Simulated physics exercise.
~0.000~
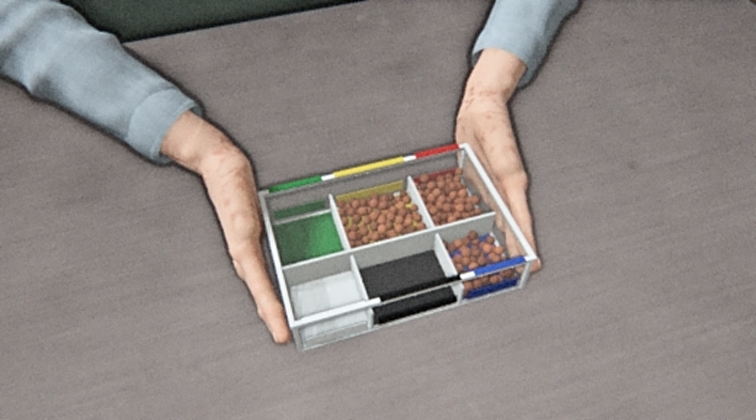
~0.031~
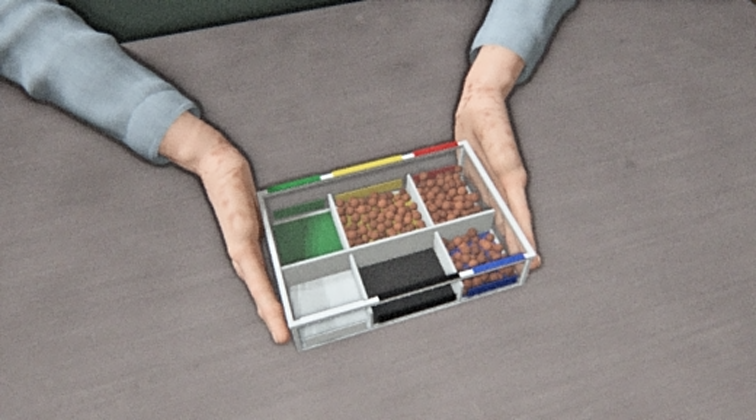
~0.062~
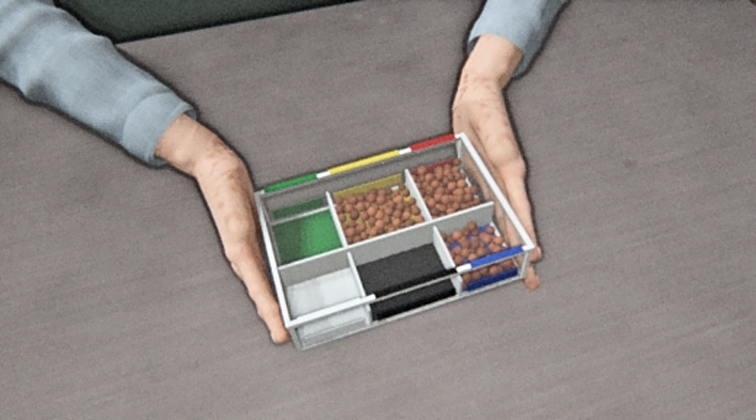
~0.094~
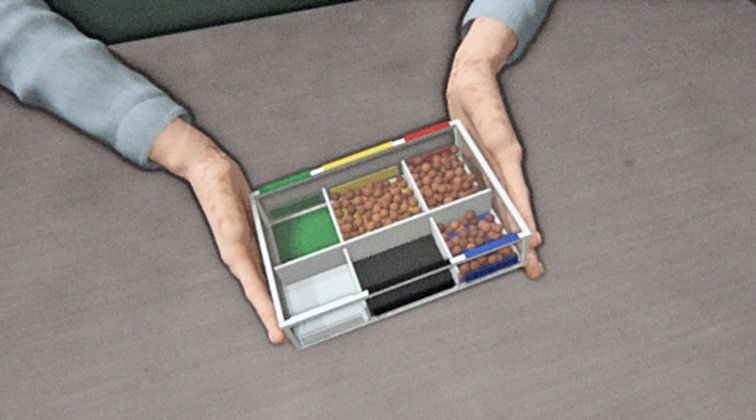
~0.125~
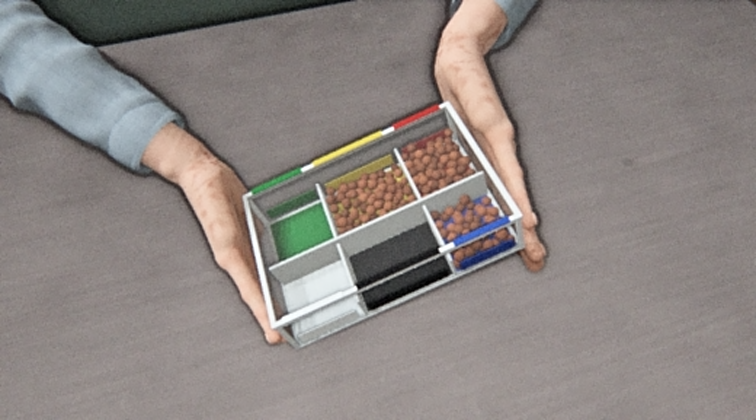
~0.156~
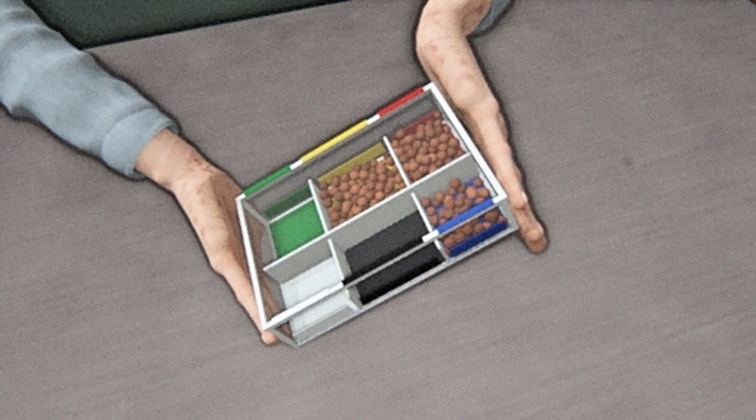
The video shows two hands holding a clear, divided box with colour-marked compartments, small brown balls filling the yellow, red and blue ones, above a grey surface; the hands then tilt it, raising its right side while the balls stay in their compartments.
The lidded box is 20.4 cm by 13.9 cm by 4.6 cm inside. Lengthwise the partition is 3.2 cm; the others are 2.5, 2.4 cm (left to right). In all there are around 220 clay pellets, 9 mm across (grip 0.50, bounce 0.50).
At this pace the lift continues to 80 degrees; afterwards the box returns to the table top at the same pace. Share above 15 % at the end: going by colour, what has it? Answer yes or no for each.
Red compartment: No, blue compartment: No, green compartment: Yes, yellow compartment: Yes, white compartment: No, black compartment: No.
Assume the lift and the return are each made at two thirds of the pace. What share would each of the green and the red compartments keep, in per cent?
Final per cent - green: 35, red: 15.
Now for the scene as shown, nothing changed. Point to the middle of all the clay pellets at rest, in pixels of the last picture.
Centre at rest, approx.: (354, 234) px.
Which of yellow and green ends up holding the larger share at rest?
The yellow one has more.
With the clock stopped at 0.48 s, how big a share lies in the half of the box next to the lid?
Close to 70 in a hundred.
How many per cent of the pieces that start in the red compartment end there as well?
That compartment keeps close to 30 per cent of its own pieces.
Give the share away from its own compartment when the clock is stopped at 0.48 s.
Estimate: Some 30 %.
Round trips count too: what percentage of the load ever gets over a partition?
I'd guess roughly 60 percent.
Then, at 0.48 s, tilt 79 degrees; red 20 %, blue 15 %, green 10 %, yellow 50 %, black 10 %.
Then, at 0.70 s, tilt 31 degrees; red 10 %, green 20 %, yellow 45 %, white 10 %, black 10 %.
After 1.03 s, tilt 0 degrees; red 10 %, green 20 %, yellow 45 %, white 10 %, black 10 %.
At rest (1.3 s), red 10 %, blue 0 %, green 20 %, yellow 45 %, white 10 %, black 10 %.
